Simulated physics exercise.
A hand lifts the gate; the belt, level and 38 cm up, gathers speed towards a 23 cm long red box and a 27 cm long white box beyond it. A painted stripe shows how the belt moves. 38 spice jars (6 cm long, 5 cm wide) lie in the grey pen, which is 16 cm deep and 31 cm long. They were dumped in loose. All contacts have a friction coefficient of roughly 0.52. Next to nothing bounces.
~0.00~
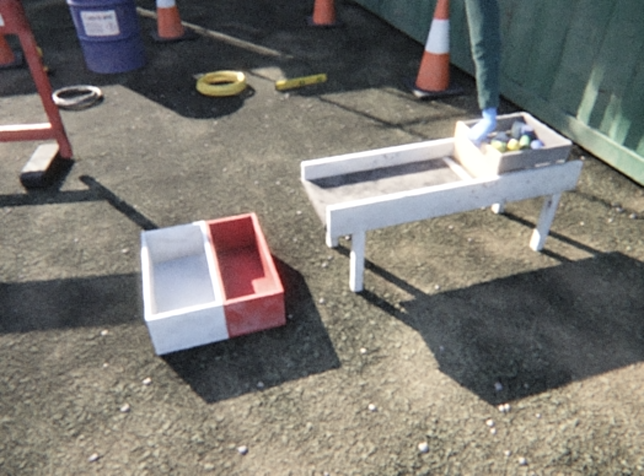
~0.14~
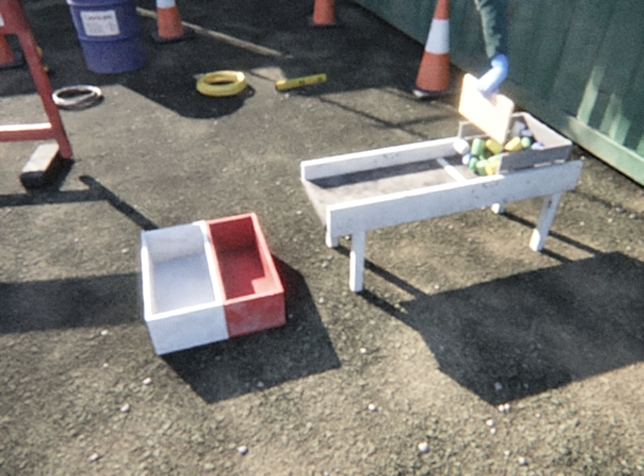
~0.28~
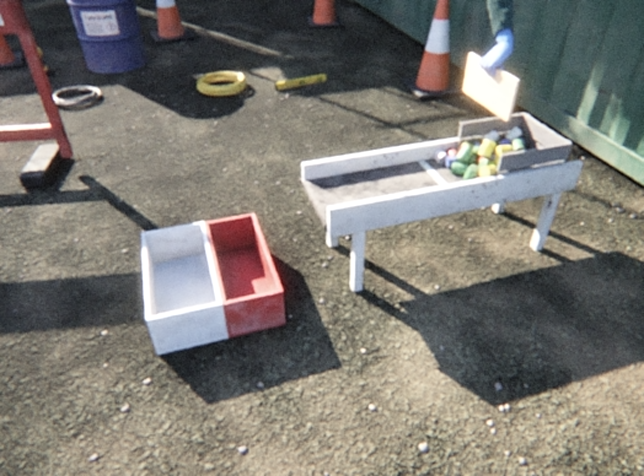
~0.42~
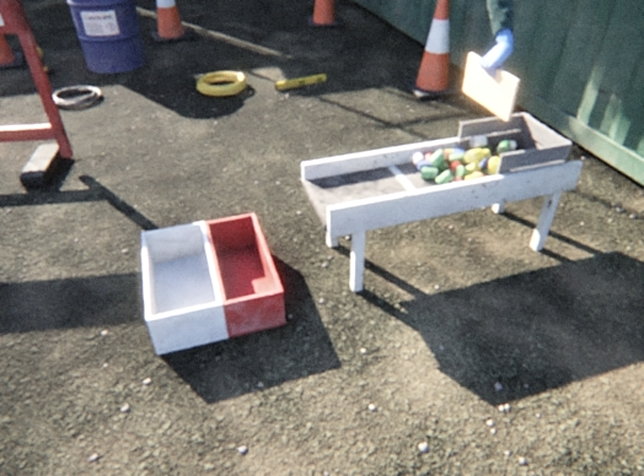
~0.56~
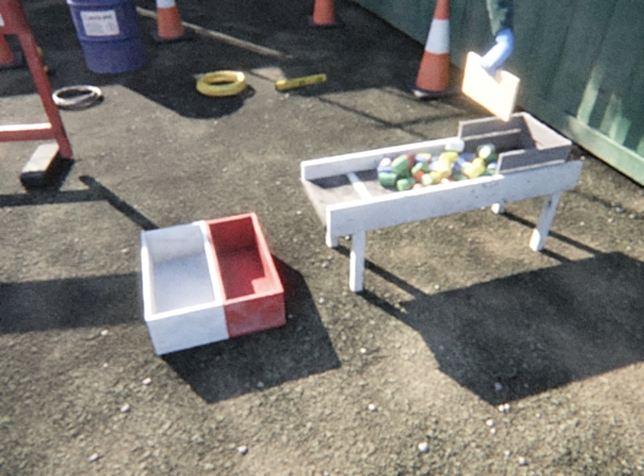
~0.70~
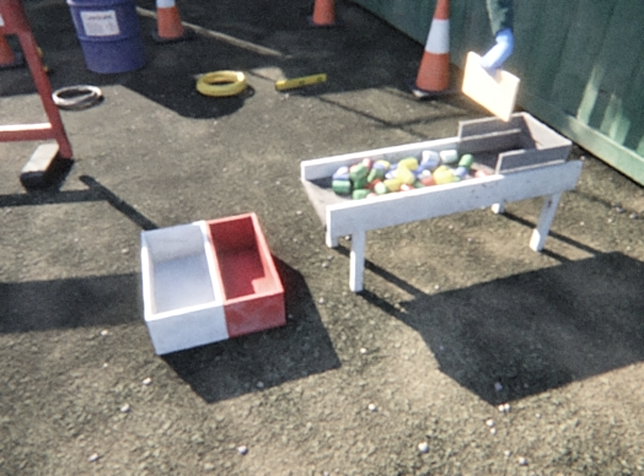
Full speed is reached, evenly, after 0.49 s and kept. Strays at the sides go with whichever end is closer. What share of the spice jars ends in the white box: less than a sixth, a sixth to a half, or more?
Less than a sixth of the spice jars end in the white box.
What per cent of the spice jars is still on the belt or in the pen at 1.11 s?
About 15 per cent.
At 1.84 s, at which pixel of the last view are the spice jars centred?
Around (240, 278).
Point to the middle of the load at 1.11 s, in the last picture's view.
Around (264, 227).
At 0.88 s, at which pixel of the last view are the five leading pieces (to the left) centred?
At about (288, 197).
After 0.88 s, 28 on the belt and 10 in the air.
After 1.11 s, 13 in the red box, 5 on the belt and 20 in the air.
After 1.43 s, 35 in the red box, 1 on the belt and 2 in the air.
When it is over (at 1.84 s), 37 in the red box and 1 on the ground short of the red box. Asked share, 0 of 38, 0 per cent.
